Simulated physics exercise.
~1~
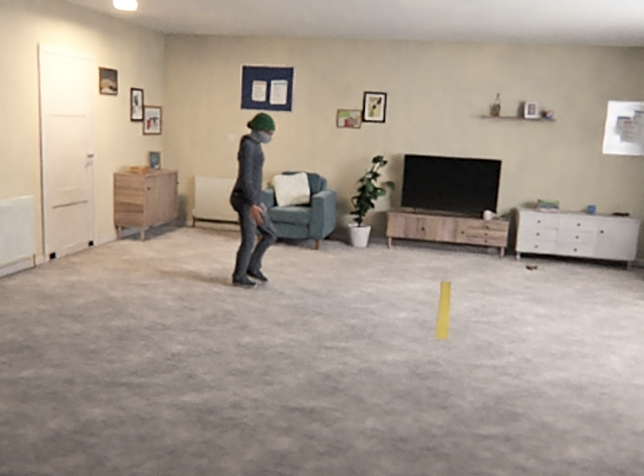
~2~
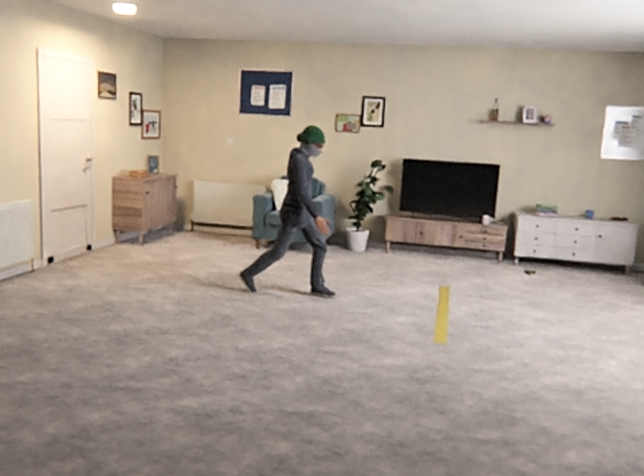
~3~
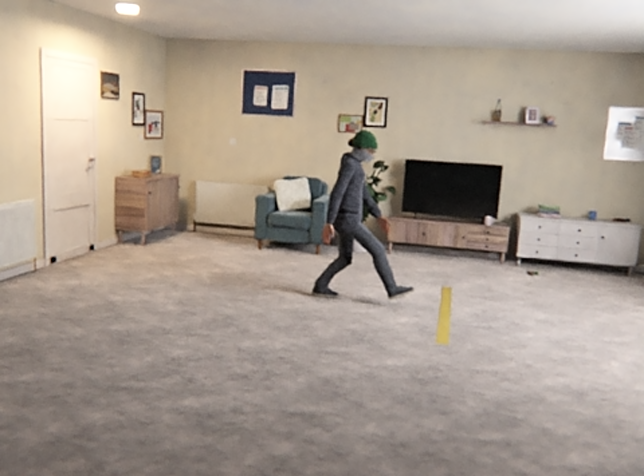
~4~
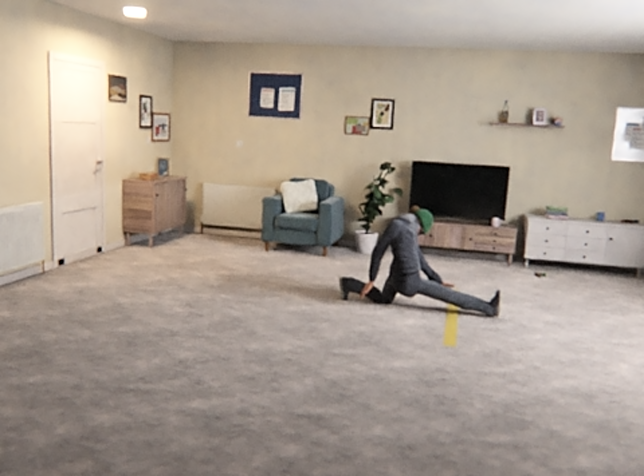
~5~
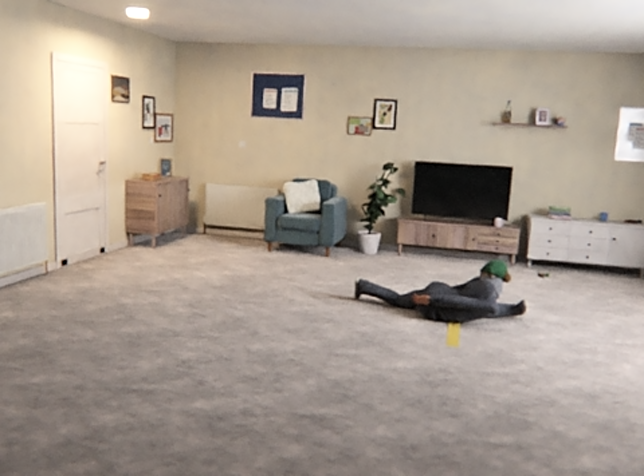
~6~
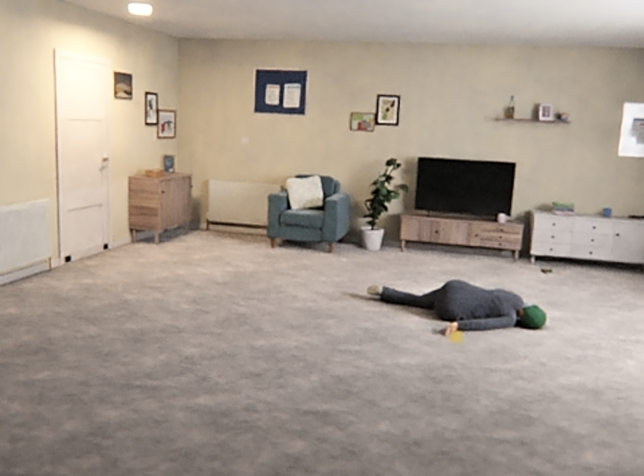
Person in a green hat walking right across a living room, collapsing and ending lying with head past the yellow tape.
